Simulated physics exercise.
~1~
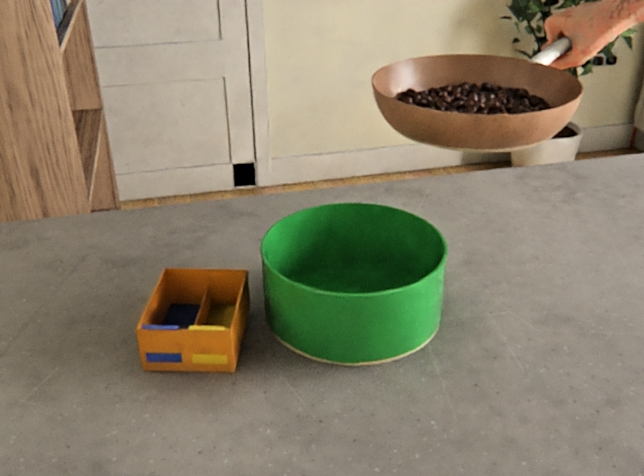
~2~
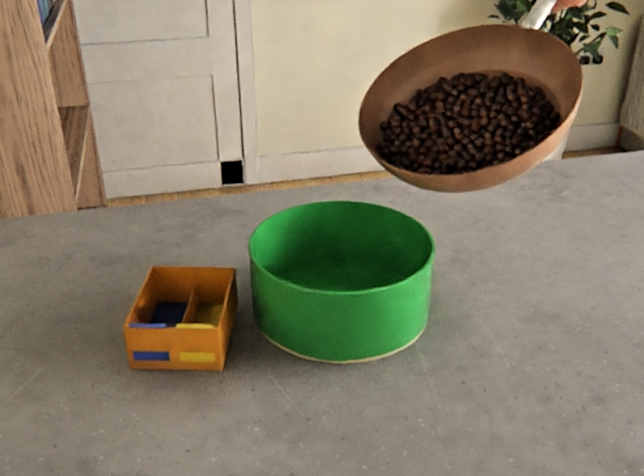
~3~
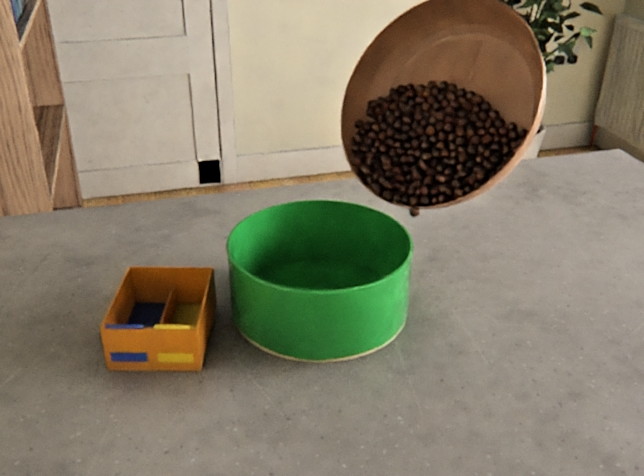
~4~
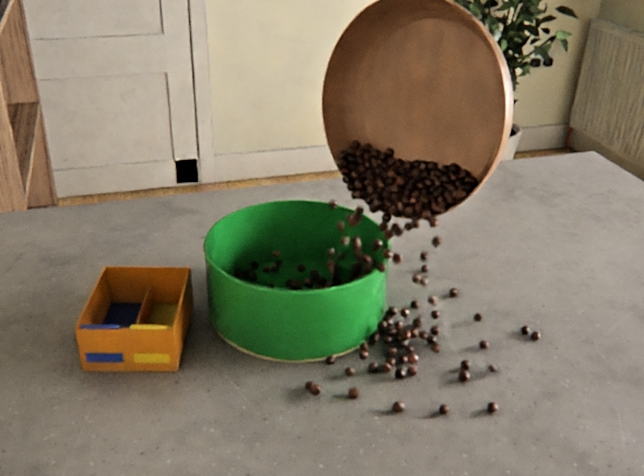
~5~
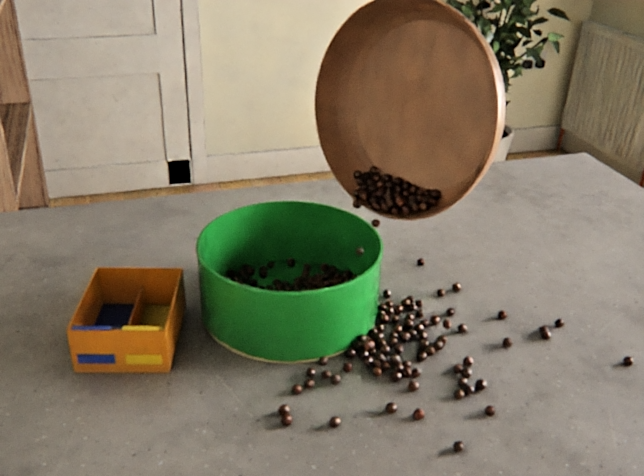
A hand tips a brown pan, pouring dark balls into a green pot and onto the table.
